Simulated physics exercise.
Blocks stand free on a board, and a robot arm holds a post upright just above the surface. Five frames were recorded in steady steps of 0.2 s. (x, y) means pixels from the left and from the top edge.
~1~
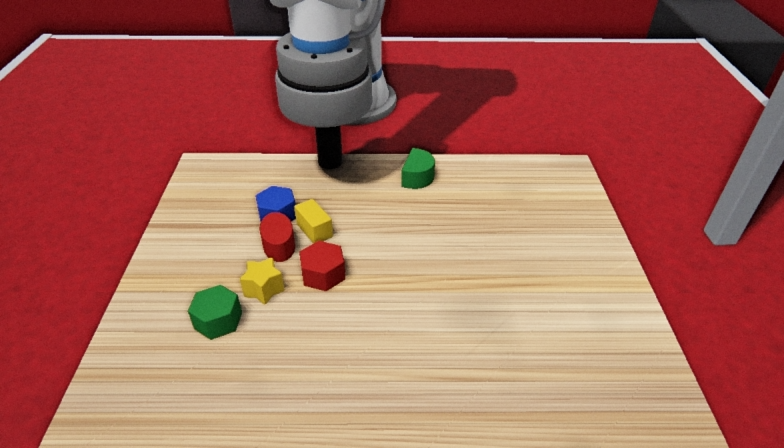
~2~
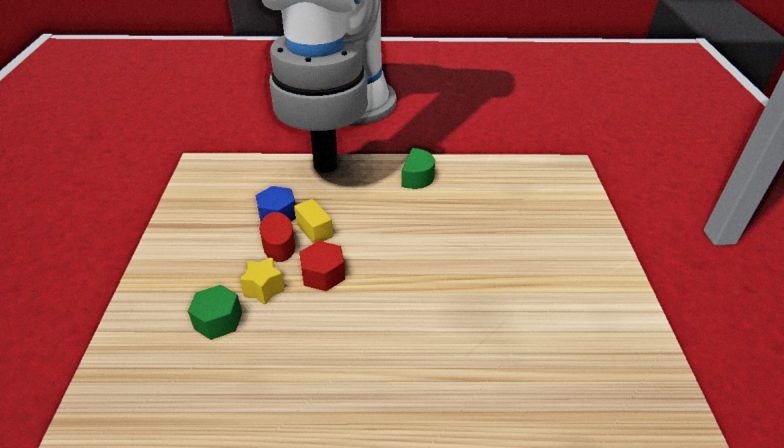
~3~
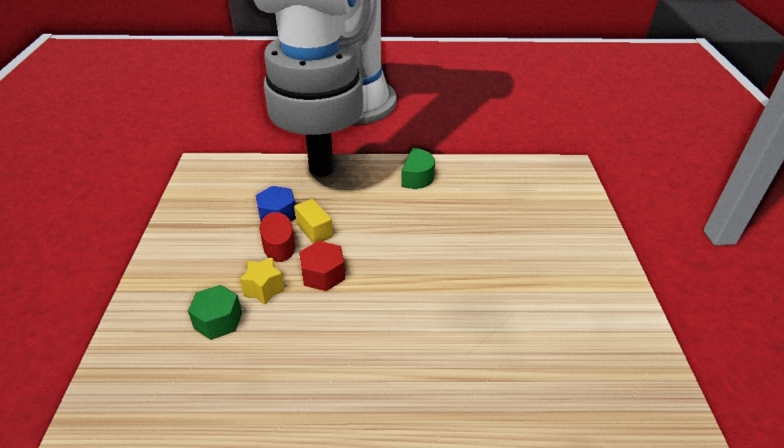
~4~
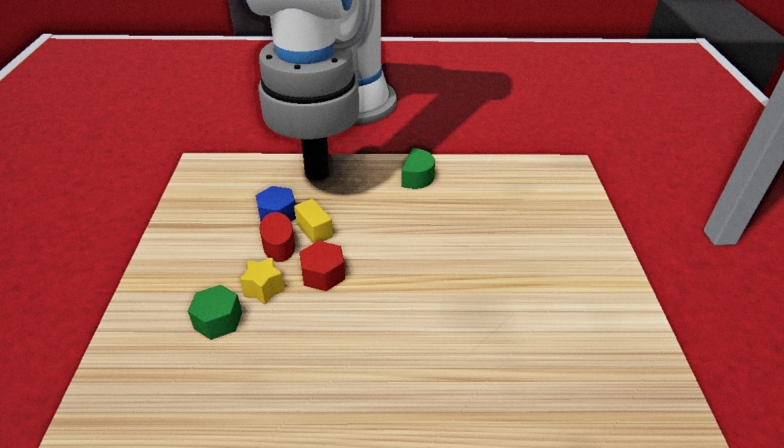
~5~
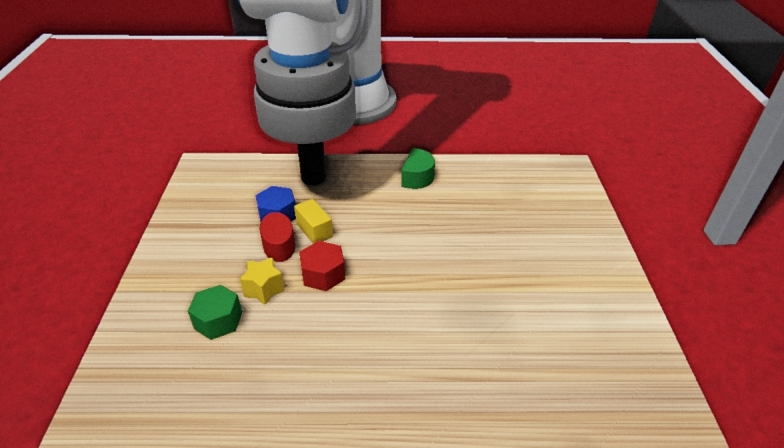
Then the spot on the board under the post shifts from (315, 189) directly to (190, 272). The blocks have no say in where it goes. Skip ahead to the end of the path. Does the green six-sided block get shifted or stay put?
It is not moved.
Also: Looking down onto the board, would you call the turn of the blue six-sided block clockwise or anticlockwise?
Spin direction: Clockwise.
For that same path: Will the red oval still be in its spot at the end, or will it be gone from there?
The red oval moves.
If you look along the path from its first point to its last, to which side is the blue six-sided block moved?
The blue six-sided block is shifted sideways to the right, facing along the path from start to end.
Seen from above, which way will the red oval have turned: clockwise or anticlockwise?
It goes round opposite to clock hands.
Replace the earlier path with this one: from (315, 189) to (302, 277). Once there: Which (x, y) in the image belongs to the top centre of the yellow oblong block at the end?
Pixel (322, 276).
On the path given first. One third of the way, post (275, 203); blue six-sided block (246, 212); red oval (271, 233), turned 30° anticlockwise.
Two thirds of the way, post (232, 231); blue six-sided block (196, 233), turned 45° clockwise; red oval (271, 234), turned 35° anticlockwise.
At the end, post (187, 261); green six-sided block unmoved; blue six-sided block (148, 250), turned 105° clockwise; red oval (271, 234), turned 35° anticlockwise.
